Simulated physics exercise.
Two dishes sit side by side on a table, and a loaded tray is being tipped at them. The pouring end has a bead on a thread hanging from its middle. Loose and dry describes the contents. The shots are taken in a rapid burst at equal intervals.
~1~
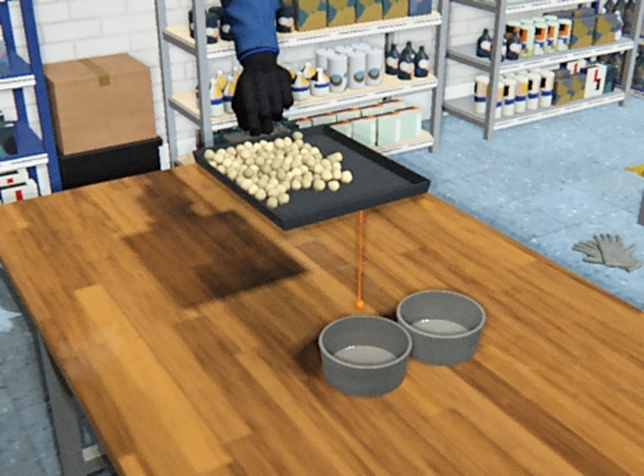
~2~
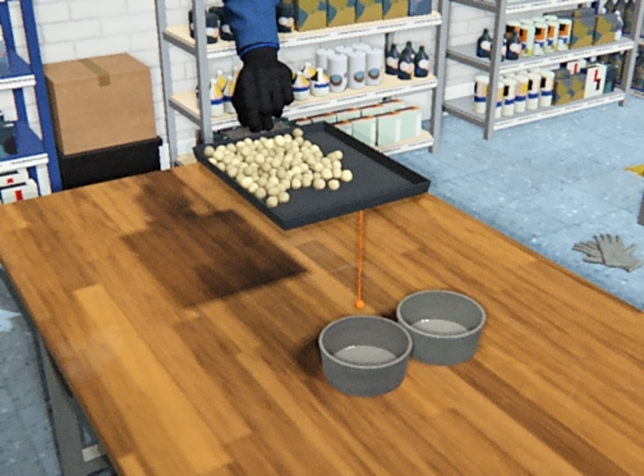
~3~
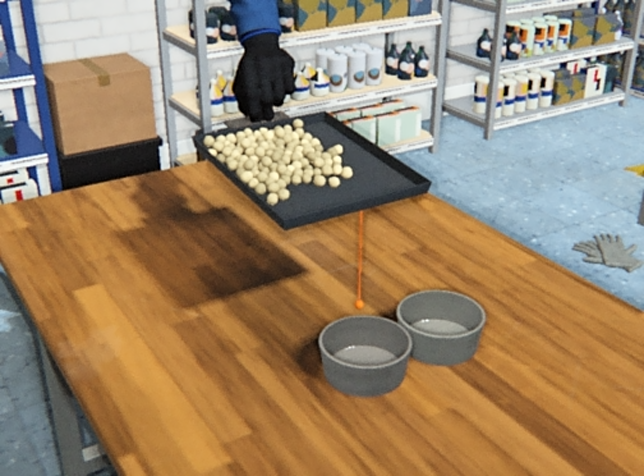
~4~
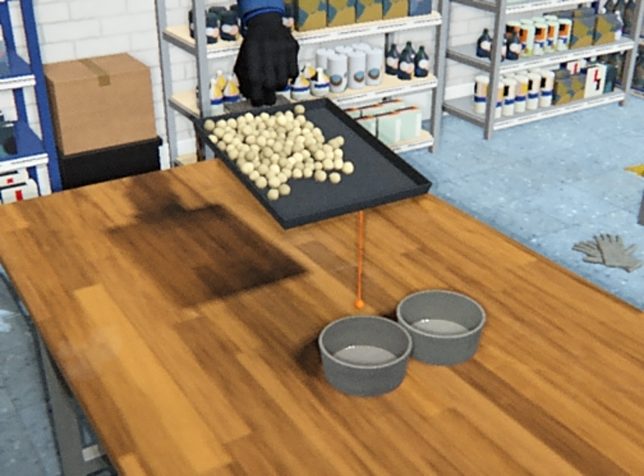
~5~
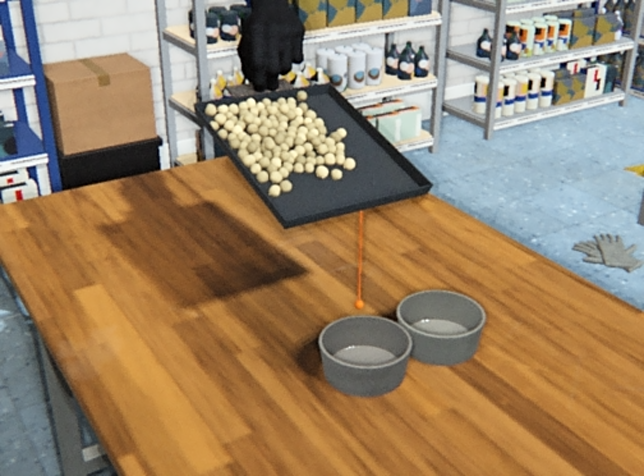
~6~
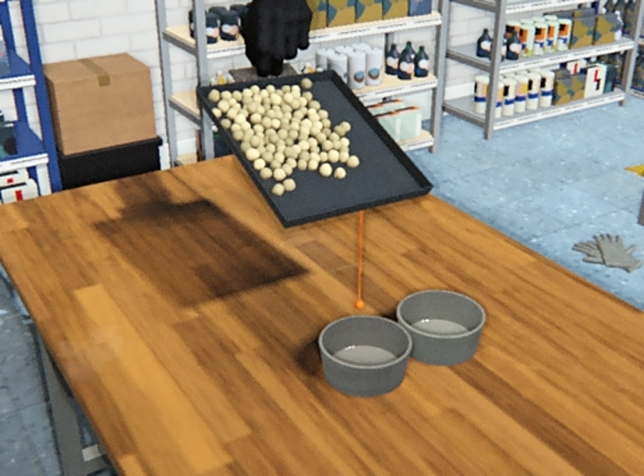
On a wooden table, a black-gloved hand steadily raises one end of a tray of nuts.
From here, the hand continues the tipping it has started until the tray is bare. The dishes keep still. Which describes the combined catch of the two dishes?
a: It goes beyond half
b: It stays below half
(a) It goes beyond half.
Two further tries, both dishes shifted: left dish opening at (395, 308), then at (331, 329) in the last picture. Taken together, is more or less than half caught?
At place one the minor share; at place two the minor share.
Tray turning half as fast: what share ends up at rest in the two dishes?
It would be close to 70 per cent.
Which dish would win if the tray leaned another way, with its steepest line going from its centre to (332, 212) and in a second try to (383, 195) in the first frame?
1: The dish to the left. 2: The dish to the right.
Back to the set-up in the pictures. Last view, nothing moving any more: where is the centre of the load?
Last view, resting centre - approx. (396, 359).
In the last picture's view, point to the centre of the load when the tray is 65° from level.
Close to (363, 189).
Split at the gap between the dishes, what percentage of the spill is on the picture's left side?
Roughly 60 in a hundred.
Soon, tray tipped steeply; most on the tray; a stray few in the left dish; a stray few in the right dish; a small part in the air.
A while on, tray tipped past a quarter turn; about two thirds on the tray; a small part in the left dish; a small part in the right dish; a small part outside both.
Towards the end, tray tipped past a quarter turn; about a third in the left dish; about a third in the right dish; about a quarter outside both.
Finally, tray tipped past a quarter turn; about a third in the left dish; about a third in the right dish; about a quarter outside both.
